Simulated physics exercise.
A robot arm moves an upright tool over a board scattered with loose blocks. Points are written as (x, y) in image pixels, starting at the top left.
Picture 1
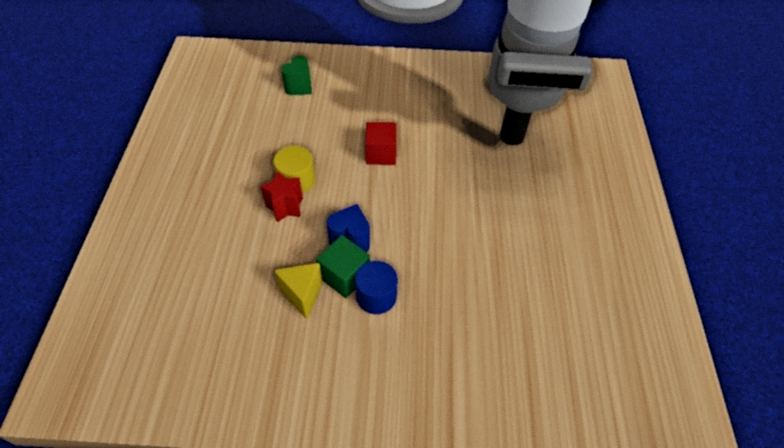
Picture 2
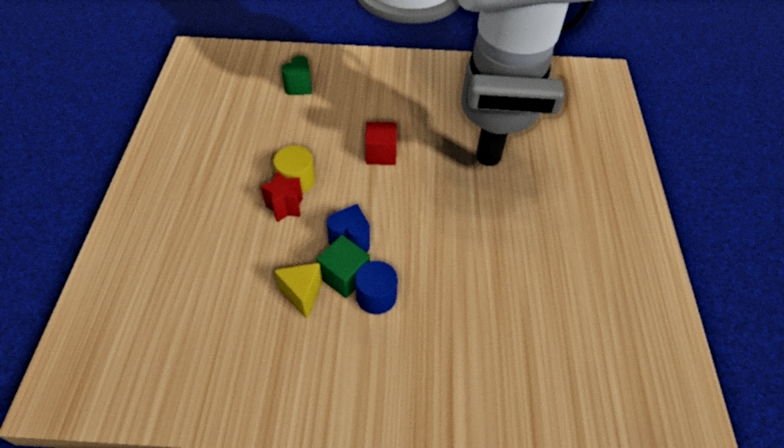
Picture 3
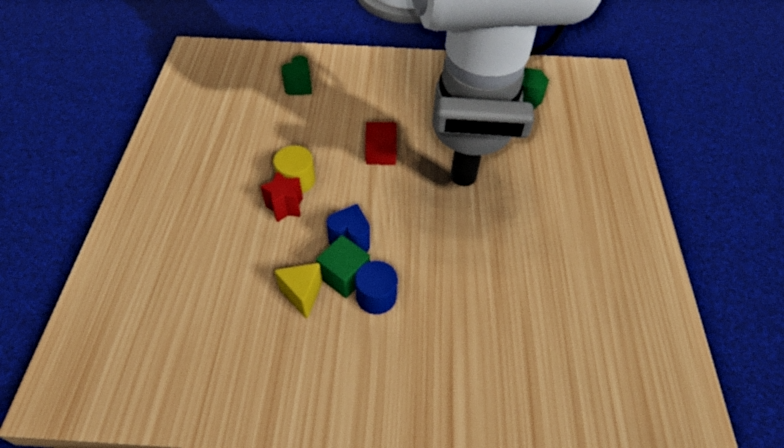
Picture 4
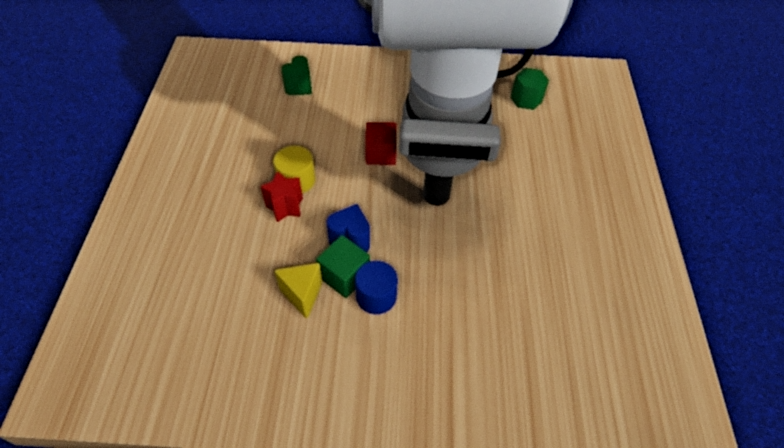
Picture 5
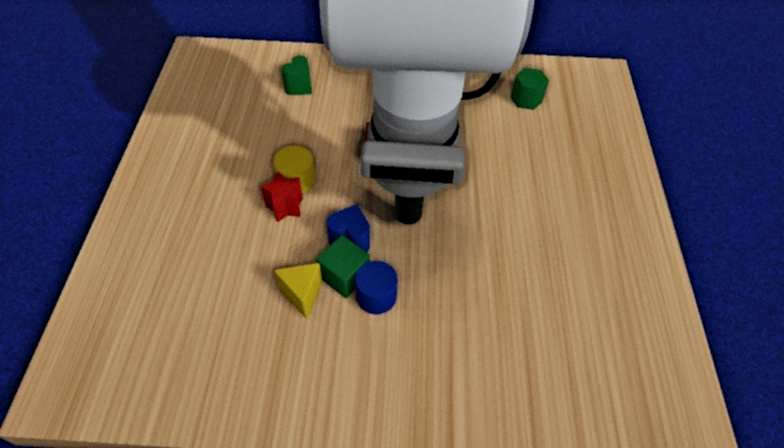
The clip shows a robot arm moving its upright black tool down and to the left across a wooden board, past a red block and toward a cluster of blue, green and yellow blocks, while the scattered blocks stay still.
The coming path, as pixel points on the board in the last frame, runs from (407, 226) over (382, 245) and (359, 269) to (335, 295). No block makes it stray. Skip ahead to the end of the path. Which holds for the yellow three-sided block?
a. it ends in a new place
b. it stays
That would be a.
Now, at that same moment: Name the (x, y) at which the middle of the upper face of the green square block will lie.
In the picture, it is at (297, 283).
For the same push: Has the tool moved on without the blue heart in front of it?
That would be a yes.
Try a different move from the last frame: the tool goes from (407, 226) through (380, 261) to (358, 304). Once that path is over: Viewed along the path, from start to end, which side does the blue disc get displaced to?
It gets pushed left.
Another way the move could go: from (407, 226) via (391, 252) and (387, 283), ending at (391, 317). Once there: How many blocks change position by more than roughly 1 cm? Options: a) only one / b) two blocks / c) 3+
My answer is option a.
What follows on the original path. One third of the way, tool (382, 234); nothing pushed yet.
Two thirds of the way, tool (358, 258); yellow three-sided block (283, 287); green square block (327, 267); blue heart (339, 223), turned 40° clockwise.
At the end, tool (334, 284); yellow three-sided block (260, 295), turned 20° anticlockwise; green square block (297, 283), turned 45° clockwise; blue heart (339, 223), turned 40° clockwise; blue disc unmoved.
